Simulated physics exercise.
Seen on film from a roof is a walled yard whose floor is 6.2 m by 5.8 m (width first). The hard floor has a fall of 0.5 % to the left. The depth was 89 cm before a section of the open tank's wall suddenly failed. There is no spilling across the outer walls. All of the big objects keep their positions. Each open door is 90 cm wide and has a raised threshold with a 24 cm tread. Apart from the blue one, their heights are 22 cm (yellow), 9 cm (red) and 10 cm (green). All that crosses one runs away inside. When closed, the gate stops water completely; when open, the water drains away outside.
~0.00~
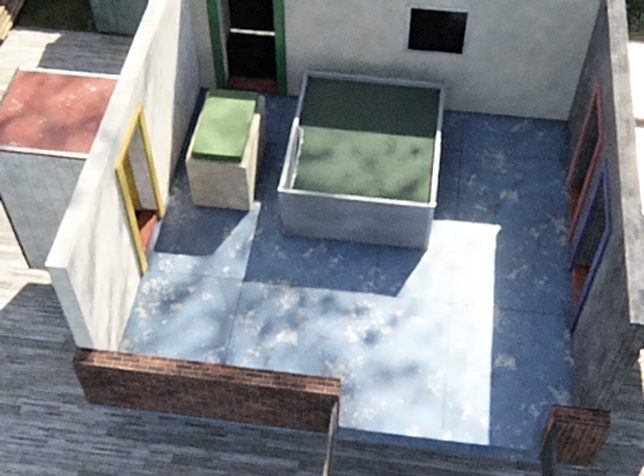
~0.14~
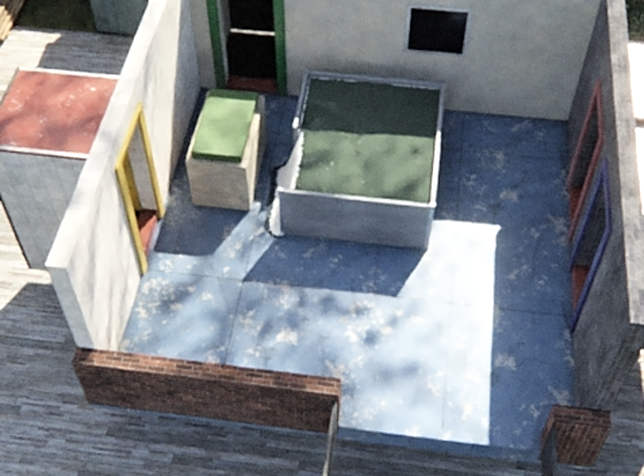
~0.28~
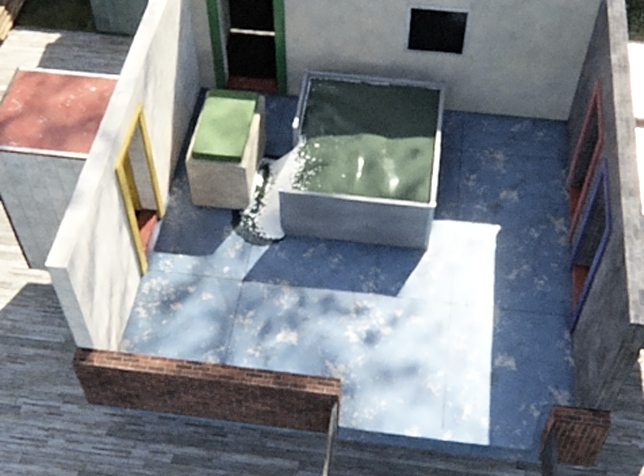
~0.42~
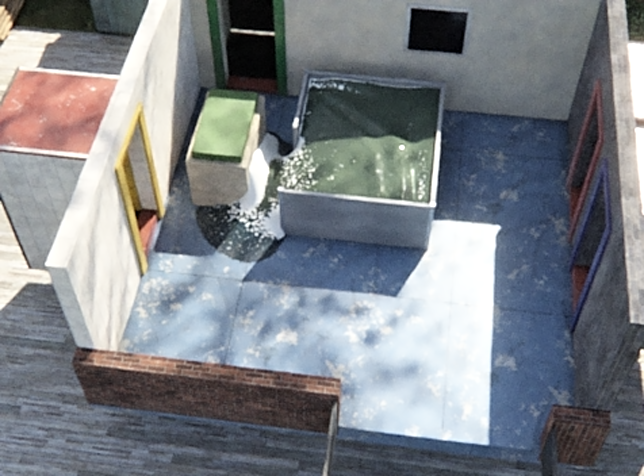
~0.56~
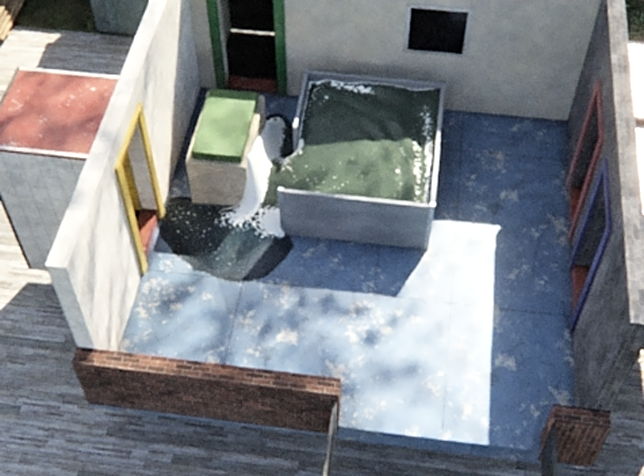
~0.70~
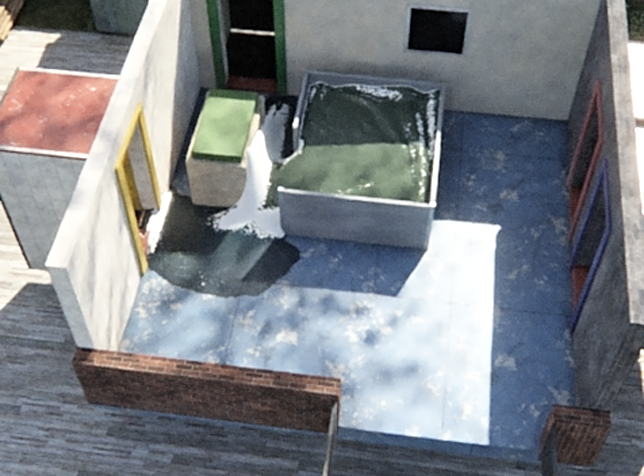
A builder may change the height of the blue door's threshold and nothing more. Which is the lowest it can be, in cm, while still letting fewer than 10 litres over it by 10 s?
No lower than about 12 cm.
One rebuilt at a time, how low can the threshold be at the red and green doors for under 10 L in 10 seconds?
Some 11.0 cm for red, some 30 cm for green.
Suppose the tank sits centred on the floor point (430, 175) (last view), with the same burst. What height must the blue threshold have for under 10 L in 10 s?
Then it needs to be around 11.5 cm high.
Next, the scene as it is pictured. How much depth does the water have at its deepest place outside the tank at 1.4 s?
About 72 cm.
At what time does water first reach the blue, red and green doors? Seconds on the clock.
Blue = 4.0 s, red = 3.4 s, green = 0.9 s.
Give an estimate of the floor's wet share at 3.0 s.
Some 55 per cent is wet.
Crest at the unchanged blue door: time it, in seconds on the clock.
Peak: Close to 4.5 s.
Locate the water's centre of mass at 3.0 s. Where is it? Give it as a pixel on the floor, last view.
The water's centre is at about (309, 205).
After 1.4 s water covers 30 % of the floor, deepest (72 cm) near (260, 200); it has not reached the blue door.
After 3.0 s water covers 55 % of the floor, deepest (43 cm) near (273, 192); it has not reached the blue door.
After 10.0 s water covers 100 % of the floor, deepest (19 cm) near (228, 396); 13 cm at the blue door, 0 litres in over its 19 cm threshold.
At the blue door as built, the water arrived by 4.1 s and peaked near 16 cm at 4.6 s.
With a threshold of 10 cm, 28 litres would have come in within the 10 s; with 13.5 cm, 3 litres. So under 10 litres takes about 12 cm.
